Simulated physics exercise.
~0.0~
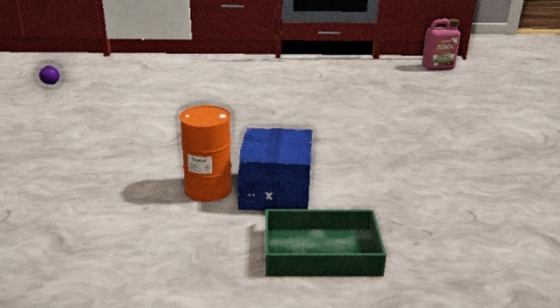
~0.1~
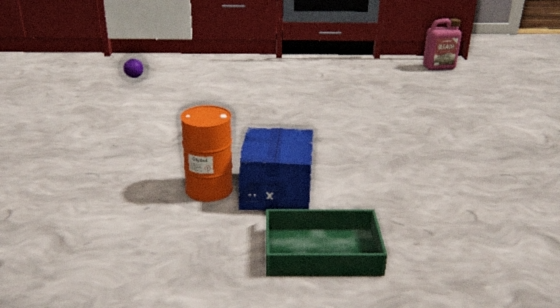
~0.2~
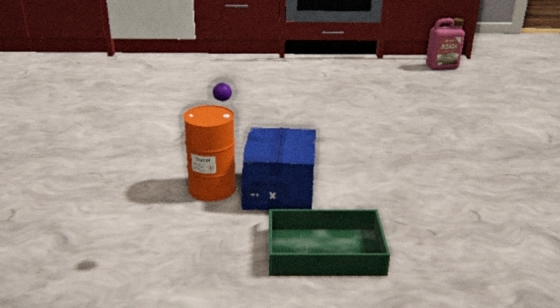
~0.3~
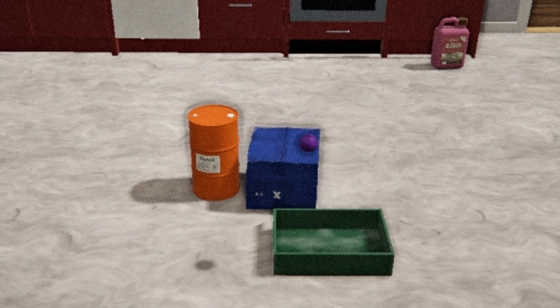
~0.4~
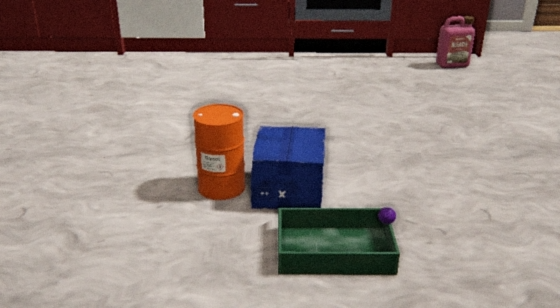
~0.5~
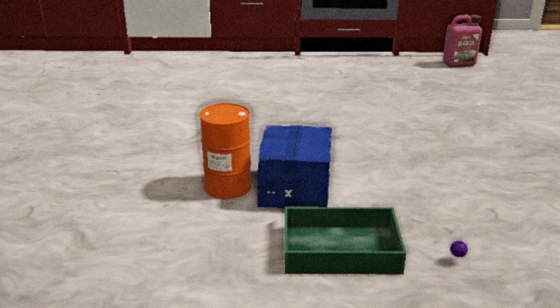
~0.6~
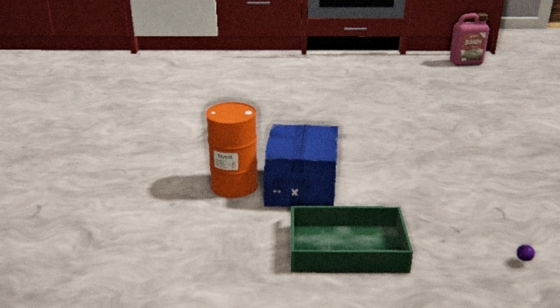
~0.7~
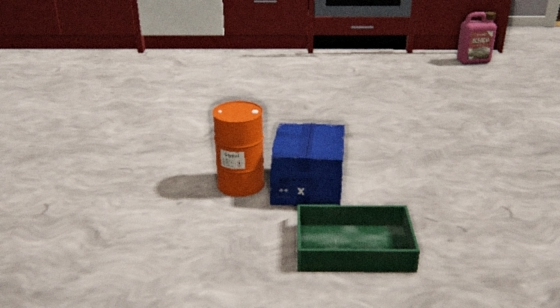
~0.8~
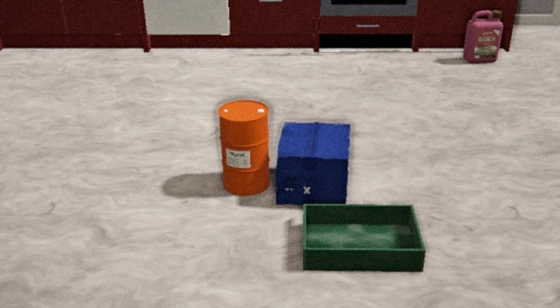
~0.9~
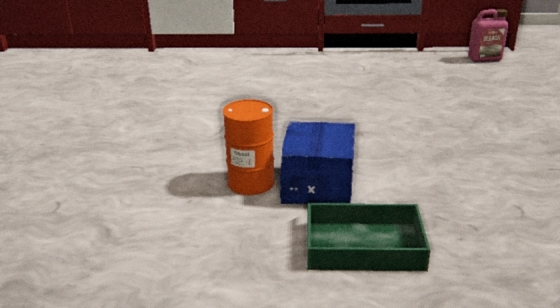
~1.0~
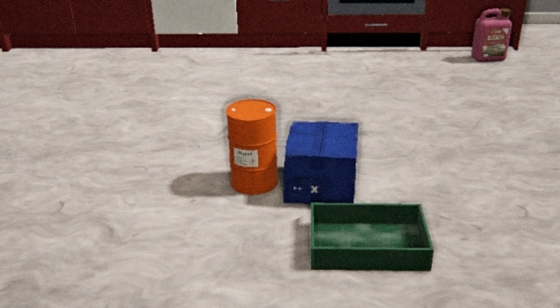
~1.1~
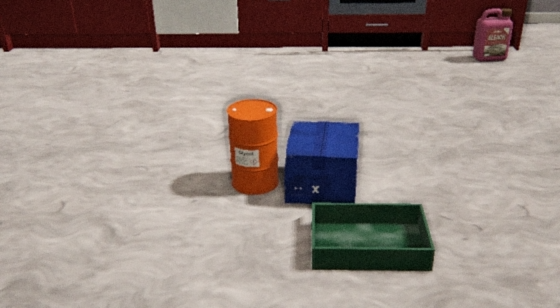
A small purple ball, tossed in from the left, flies over a pale, marbled floor in a kitchen seen from slightly above, with dark red cabinets and a pink jug at the back. An orange canister stands near the middle beside a blue parcel, and an open, empty green box sits in front to the right. The ball passes above the canister, drops across the parcel and reaches the box's back right corner. It comes down outside on the right, then leaves the view as the camera pans slightly left. The box ends empty, the canister and parcel undisturbed.
